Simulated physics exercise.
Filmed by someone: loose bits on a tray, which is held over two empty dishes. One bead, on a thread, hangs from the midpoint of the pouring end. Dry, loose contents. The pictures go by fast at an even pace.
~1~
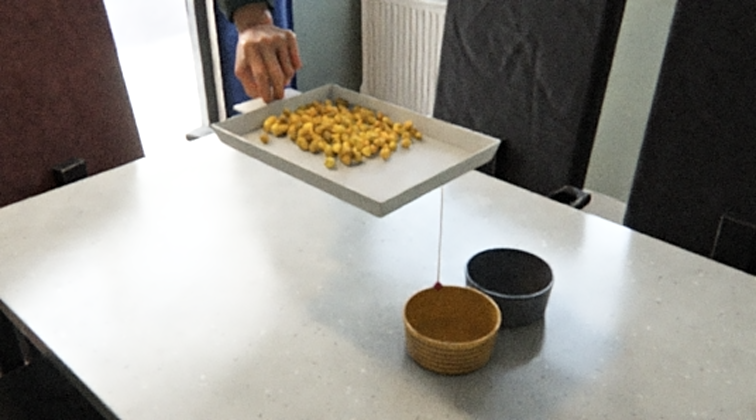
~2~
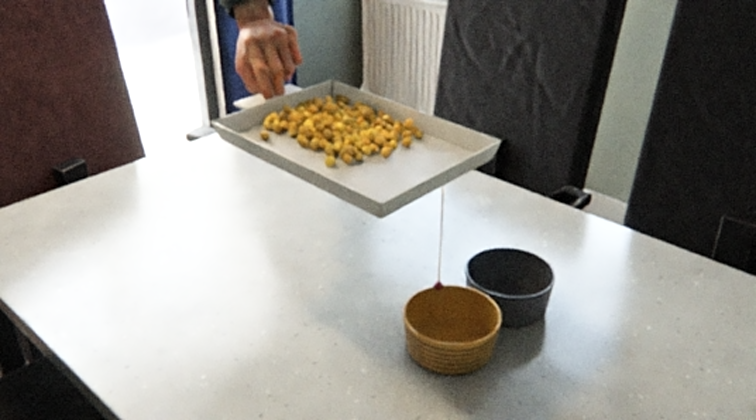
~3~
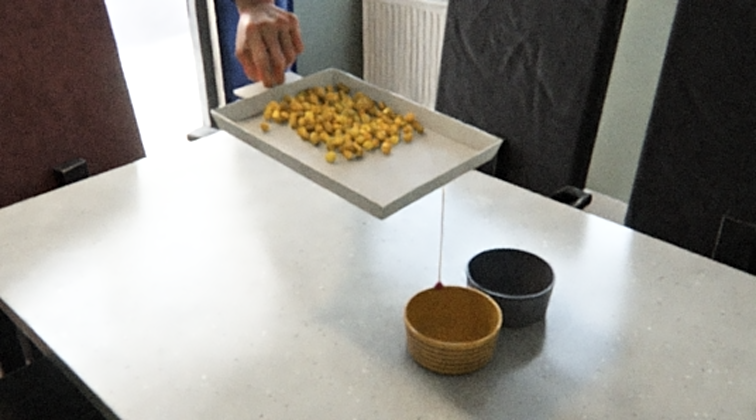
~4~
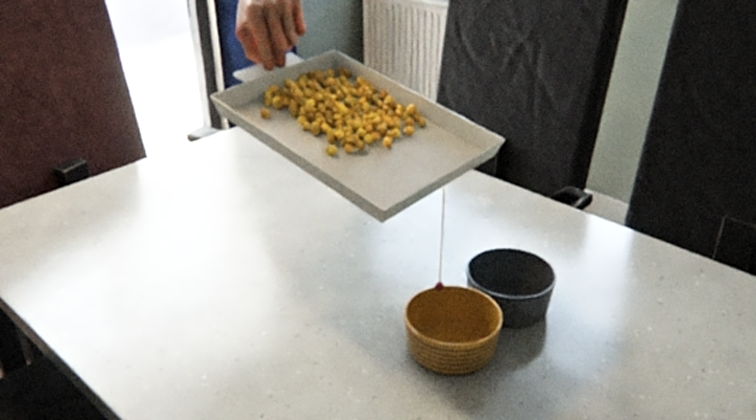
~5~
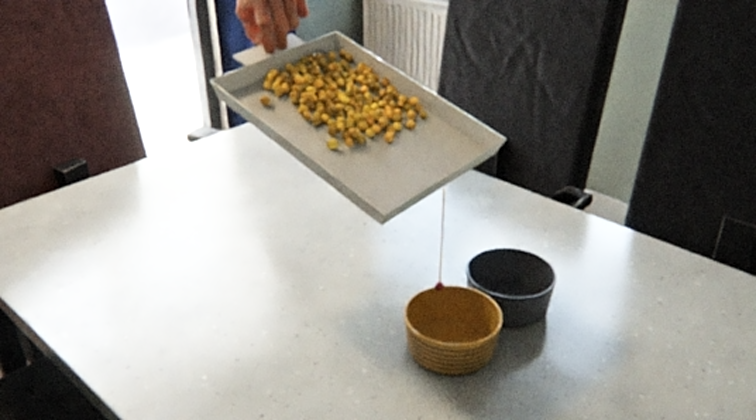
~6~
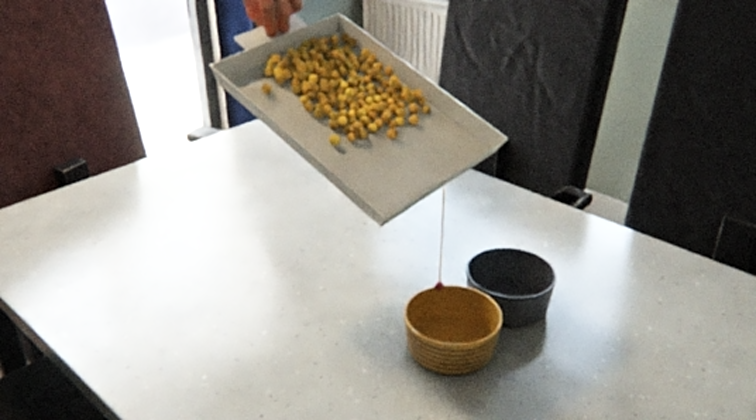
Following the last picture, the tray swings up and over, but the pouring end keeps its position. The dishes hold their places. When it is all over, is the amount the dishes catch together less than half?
Yes, most of the load is lost.
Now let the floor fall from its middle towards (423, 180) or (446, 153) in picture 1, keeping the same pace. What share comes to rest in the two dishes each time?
50 % then 80 %, roughly.
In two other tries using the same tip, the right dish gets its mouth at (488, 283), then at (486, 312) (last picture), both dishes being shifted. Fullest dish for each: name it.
Well, the first go goes to the leftmost dish, and the second to the leftmost dish.
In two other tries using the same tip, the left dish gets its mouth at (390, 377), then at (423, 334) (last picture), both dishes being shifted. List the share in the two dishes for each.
You'd get 70 in a hundred the first time and 50 in a hundred the second.
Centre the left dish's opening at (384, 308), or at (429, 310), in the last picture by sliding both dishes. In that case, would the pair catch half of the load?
Try 1: Not up to half; try 2: Not up to half.
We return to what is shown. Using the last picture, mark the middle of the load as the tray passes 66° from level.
Around (412, 203).
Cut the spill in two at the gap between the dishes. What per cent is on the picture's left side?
70 per cent, about.
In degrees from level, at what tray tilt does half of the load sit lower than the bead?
Tilt: Around 90 degrees.
Soon, tray tipped steeply; most on the tray; about a quarter in the air.
A while on, tray tipped past a quarter turn; about a quarter on the tray; a small part in the left dish; about half outside both; a small part in the air.
Towards the end, tray tipped past a quarter turn; about a quarter in the left dish; most outside both.
Finally, tray tipped past a quarter turn; about a quarter in the left dish; none in the right dish; most outside both.
